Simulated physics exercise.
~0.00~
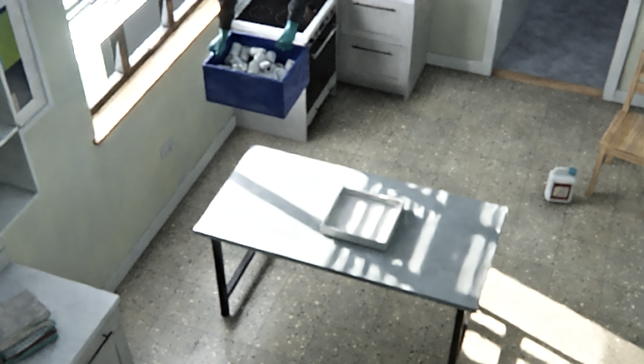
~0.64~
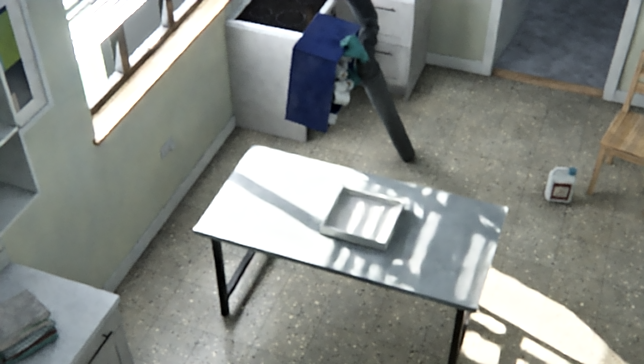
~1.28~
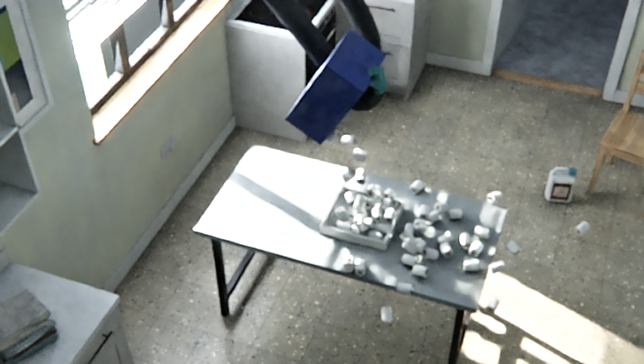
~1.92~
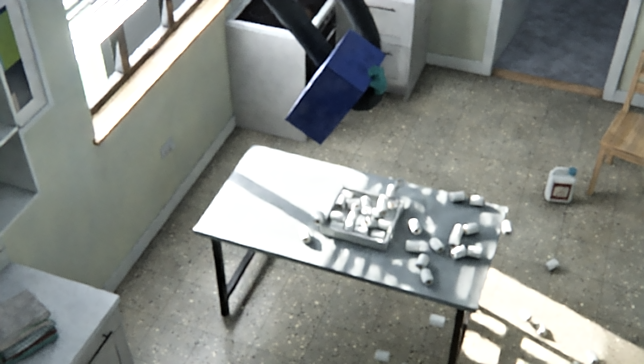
A robotic arm tips a blue box, spilling white rolls into a tray and across the table and floor.
